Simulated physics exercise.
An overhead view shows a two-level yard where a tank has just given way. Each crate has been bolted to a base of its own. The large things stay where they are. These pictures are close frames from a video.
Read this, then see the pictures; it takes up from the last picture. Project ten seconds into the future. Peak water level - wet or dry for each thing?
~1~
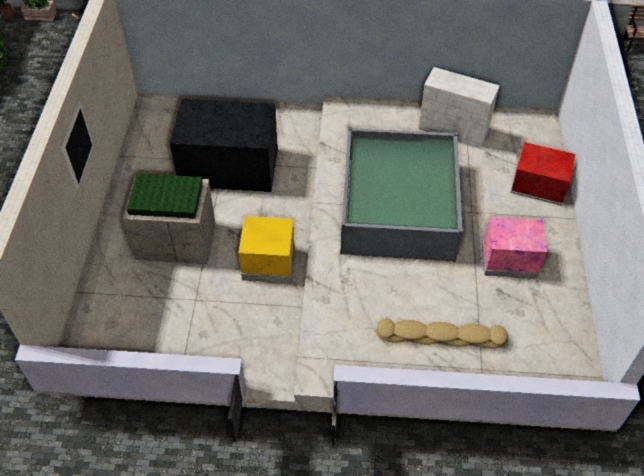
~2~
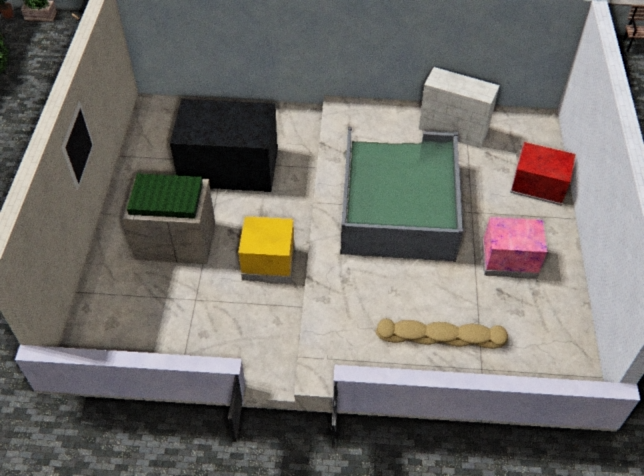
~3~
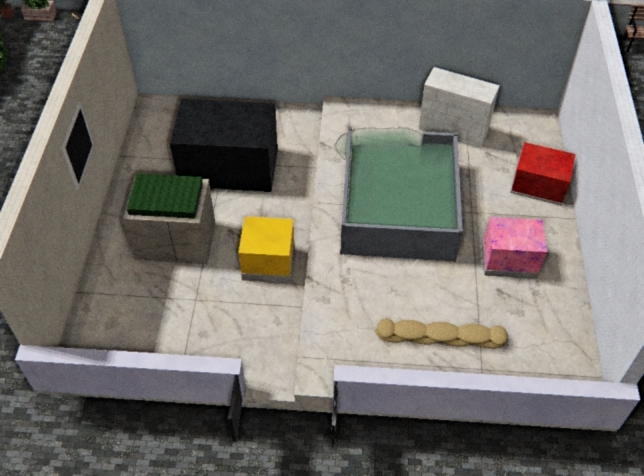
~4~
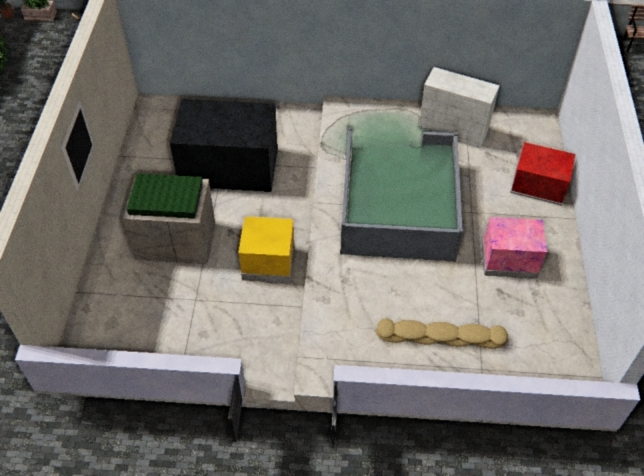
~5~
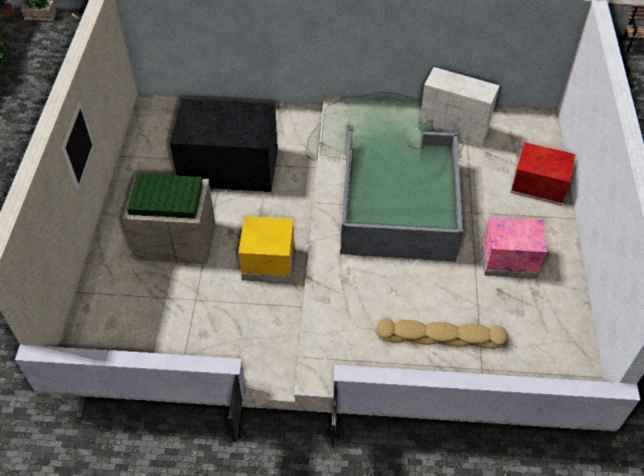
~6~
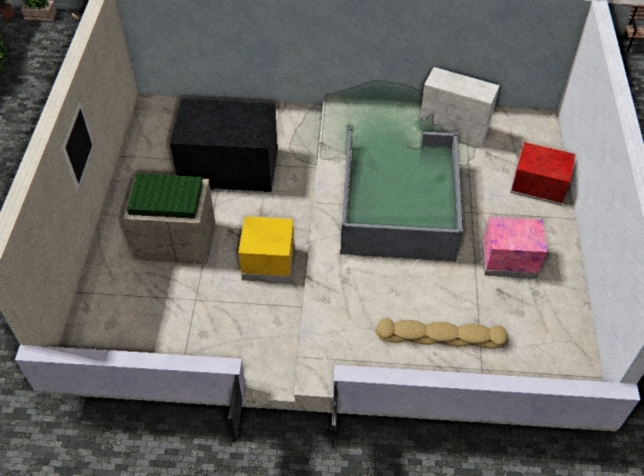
Result: The red crate is not above the water; the pink crate stays above the water; the yellow crate stays above the water.
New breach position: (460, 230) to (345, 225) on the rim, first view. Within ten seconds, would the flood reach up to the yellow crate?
As far as I can tell, the yellow crate stays clear.
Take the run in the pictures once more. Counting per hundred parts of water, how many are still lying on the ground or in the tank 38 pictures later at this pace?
Roughly 100 out of every hundred parts.
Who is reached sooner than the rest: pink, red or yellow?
The one in red, then.
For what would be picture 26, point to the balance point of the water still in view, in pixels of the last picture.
Centre: Close to (348, 154).
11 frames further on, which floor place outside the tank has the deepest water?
Answer: (388, 104).
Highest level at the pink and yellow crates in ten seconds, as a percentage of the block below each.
80 %, then 50 %.
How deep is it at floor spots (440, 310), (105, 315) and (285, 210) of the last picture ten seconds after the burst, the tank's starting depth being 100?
Taking the places in turn, I get roughly 4, 6 and 12 percent.
A moment on, water covers 15 % of the floor; the red crate water round its plinth, the pink crate not reached, the yellow crate not reached.
Next, water covers 25 % of the floor; the red crate water round its plinth, the pink crate not reached, the yellow crate not reached.
Then, water covers 35 % of the floor; the red crate water round its plinth, the pink crate water round its plinth, the yellow crate not reached.
Later, water covers 60 % of the floor; the red crate water round its plinth, the pink crate water round its plinth, the yellow crate water round its plinth.
In the end, water covers 80 % of the floor; the red crate was topped, the pink crate stayed above the water, the yellow crate stayed above the water.
